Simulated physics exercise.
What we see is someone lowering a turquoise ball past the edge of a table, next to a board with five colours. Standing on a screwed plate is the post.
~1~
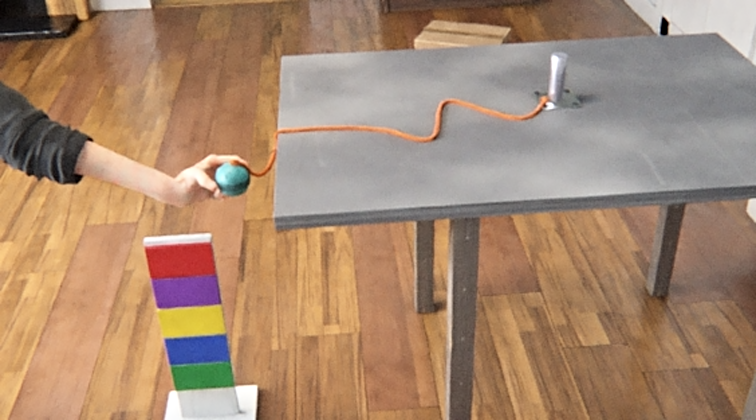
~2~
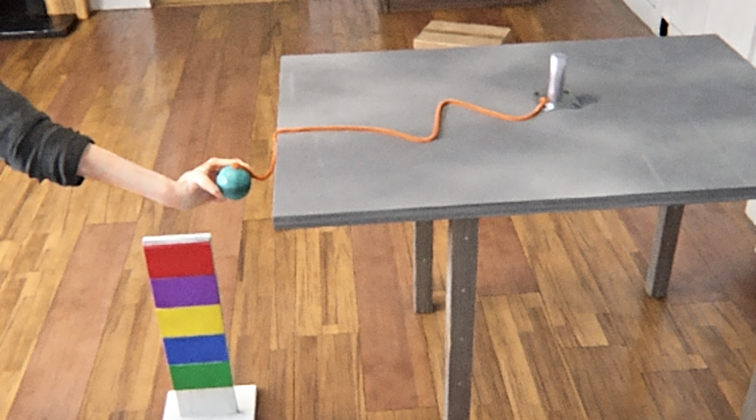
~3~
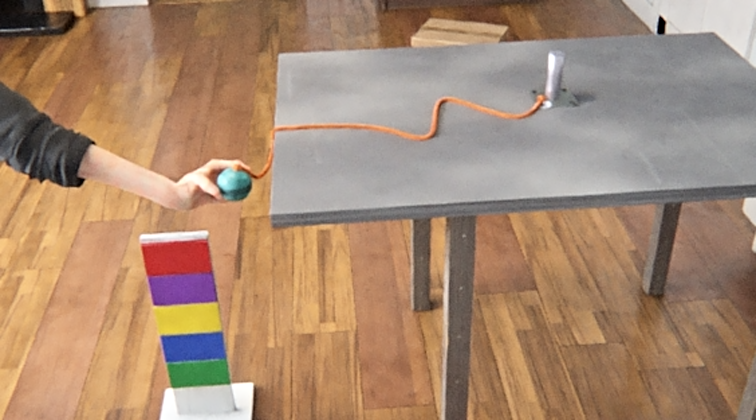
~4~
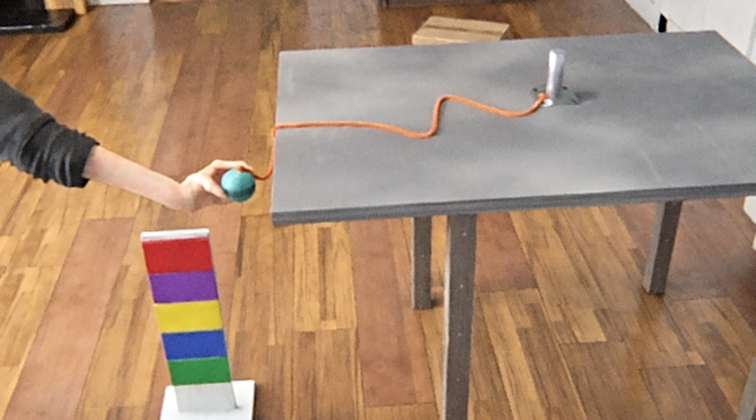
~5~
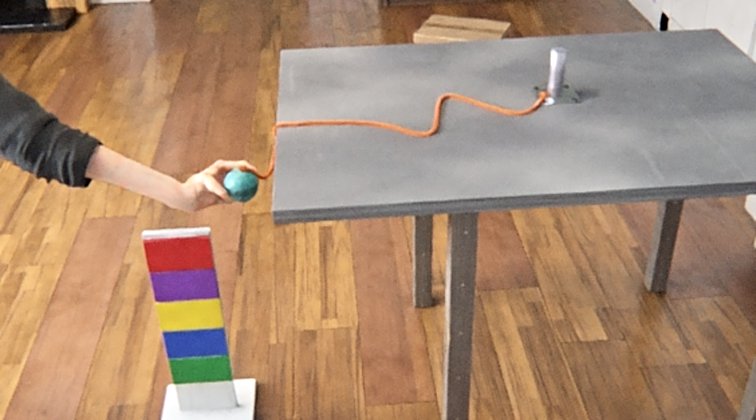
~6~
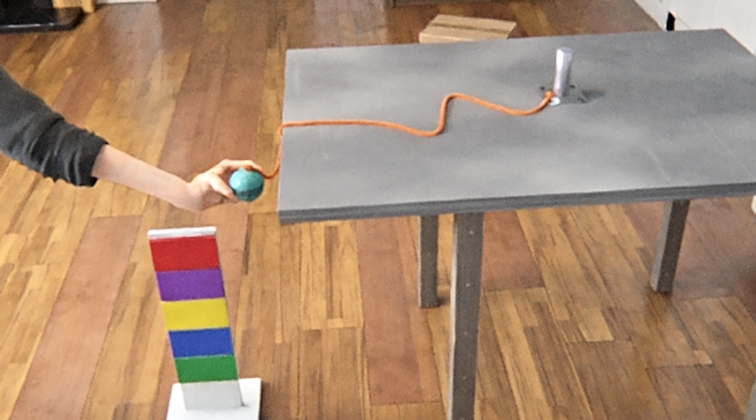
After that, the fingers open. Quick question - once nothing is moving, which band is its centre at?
The yellow band, I would say.
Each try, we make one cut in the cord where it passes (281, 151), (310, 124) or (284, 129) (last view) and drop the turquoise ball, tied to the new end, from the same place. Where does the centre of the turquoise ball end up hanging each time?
So, going through them: (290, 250) first, (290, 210) next, (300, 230) last.
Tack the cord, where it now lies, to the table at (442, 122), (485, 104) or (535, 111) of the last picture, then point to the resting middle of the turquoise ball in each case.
Try one gives (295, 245), try two (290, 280), and try three (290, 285).
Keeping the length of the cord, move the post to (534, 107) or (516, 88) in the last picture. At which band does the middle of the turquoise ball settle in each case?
The first case gives blue, the second gives blue.
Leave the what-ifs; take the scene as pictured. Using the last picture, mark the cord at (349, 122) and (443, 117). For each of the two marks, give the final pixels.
They go to (284, 164) and to (373, 117).
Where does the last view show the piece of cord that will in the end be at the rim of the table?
It sits at about (386, 125).
Soon after, ball near (278, 293); level with yellow.
Then, ball near (307, 290); level with yellow.
Further on, ball near (295, 299); level with yellow.
At rest, ball near (295, 298); level with yellow. Its middle rests at the yellow band.
